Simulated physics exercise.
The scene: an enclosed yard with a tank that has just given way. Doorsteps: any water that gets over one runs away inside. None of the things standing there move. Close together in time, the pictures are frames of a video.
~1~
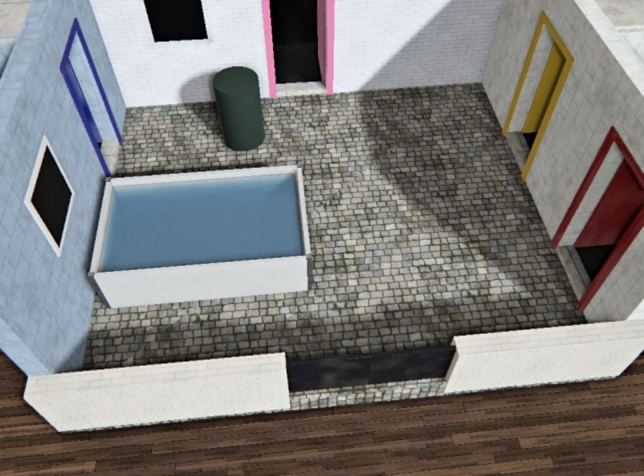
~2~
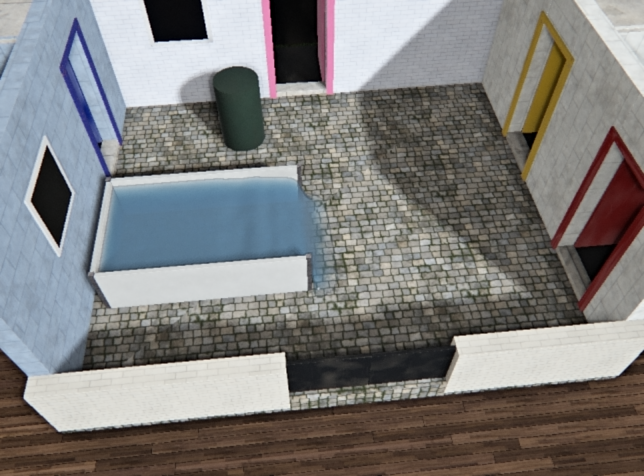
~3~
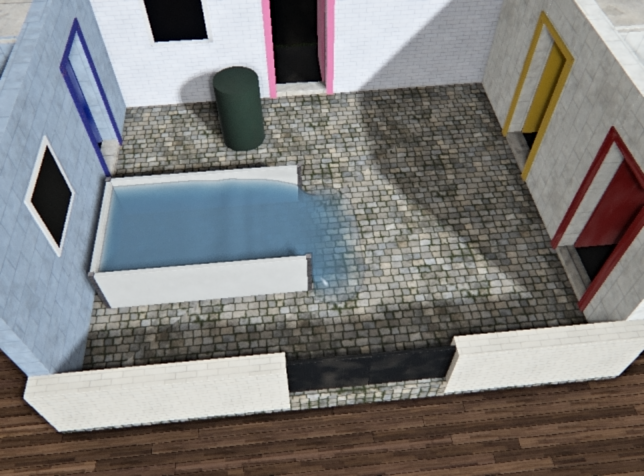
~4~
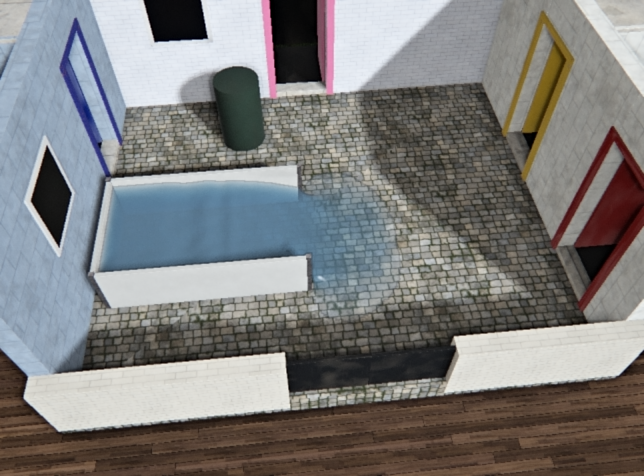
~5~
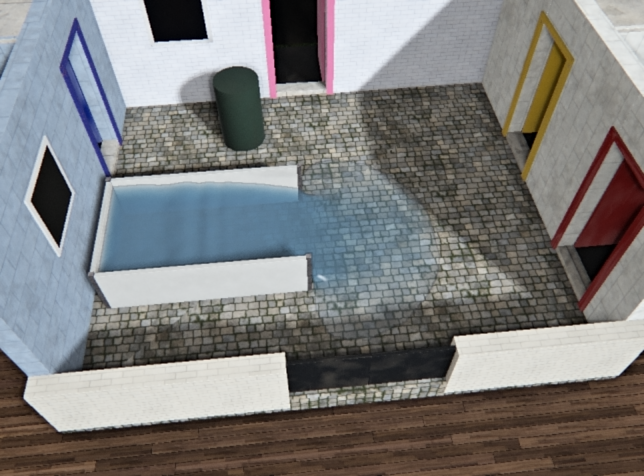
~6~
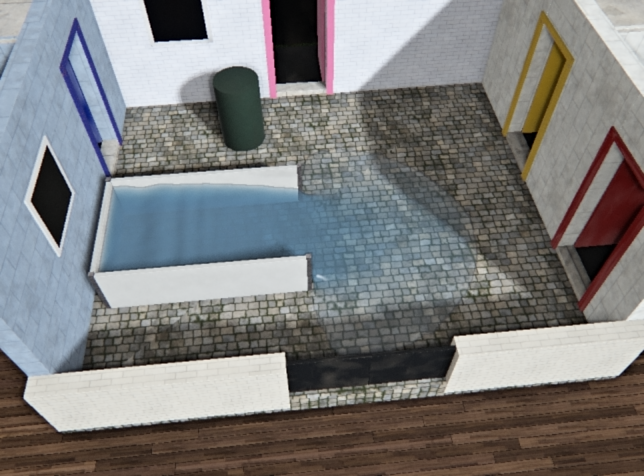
The clip shows a walled, stone-paved yard with coloured doorways, a dark green cylinder and a white tank of still blue water. The tank's right side opens, and water pours out rightward, spreading in a widening, thinning sheet across the paving.
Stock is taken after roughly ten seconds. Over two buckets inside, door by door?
Red door: Above two buckets, blue door: Two buckets at most, pink door: Two buckets at most, yellow door: Above two buckets.
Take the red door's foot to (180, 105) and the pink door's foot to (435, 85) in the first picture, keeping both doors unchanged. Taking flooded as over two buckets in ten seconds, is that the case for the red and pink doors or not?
Note - the red door ends up short of it; the pink door ends up above it.
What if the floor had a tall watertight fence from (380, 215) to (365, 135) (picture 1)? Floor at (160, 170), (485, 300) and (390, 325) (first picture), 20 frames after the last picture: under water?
Results in sequence: Bone-dry / swamped / swamped.
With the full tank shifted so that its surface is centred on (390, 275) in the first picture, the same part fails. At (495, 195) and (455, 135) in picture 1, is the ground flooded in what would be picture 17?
Spot one ends up sodden, spot two sodden.
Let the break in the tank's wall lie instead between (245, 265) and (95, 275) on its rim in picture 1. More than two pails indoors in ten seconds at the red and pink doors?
The red door exceeds the limit and the pink door falls short.
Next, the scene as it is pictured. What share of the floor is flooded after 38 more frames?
About 85 %.
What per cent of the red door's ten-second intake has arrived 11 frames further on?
It works out at roughly 20 percent of the ten-second total.
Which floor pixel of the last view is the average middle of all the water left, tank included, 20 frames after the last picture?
I reckon somewhere around (399, 226).
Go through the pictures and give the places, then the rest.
The first picture shows still water in the open tank at (204, 220).
In the second picture, water pours out at (302, 231) and has run to (316, 293).
In the third picture, the front is at (335, 299), out from the gap at (302, 233).
In the fourth picture, water pours out at (302, 234) and has run to (390, 282).
In the fifth picture, the front is at (432, 257), out from the gap at (302, 235).
In the sixth picture, water pours out at (302, 235) and has run to (471, 243).
A moment on, water covers 45 % of the floor; the red door under two buckets in, the blue door not reached, the pink door not reached, the yellow door wet at the sill, nothing in.
Next, water covers 55 % of the floor; the red door over two buckets in, the blue door not reached, the pink door not reached, the yellow door under two buckets in.
Then, water covers 55 % of the floor; the red door far over two buckets in, the blue door not reached, the pink door not reached, the yellow door over two buckets in.
Later, water covers 85 % of the floor; the red door far over two buckets in, the blue door not reached, the pink door wet at the sill, nothing in, the yellow door far over two buckets in.
In the end, water covers 95 % of the floor; the red door far over two buckets in, the blue door wet at the sill, nothing in, the pink door wet at the sill, nothing in, the yellow door far over two buckets in.
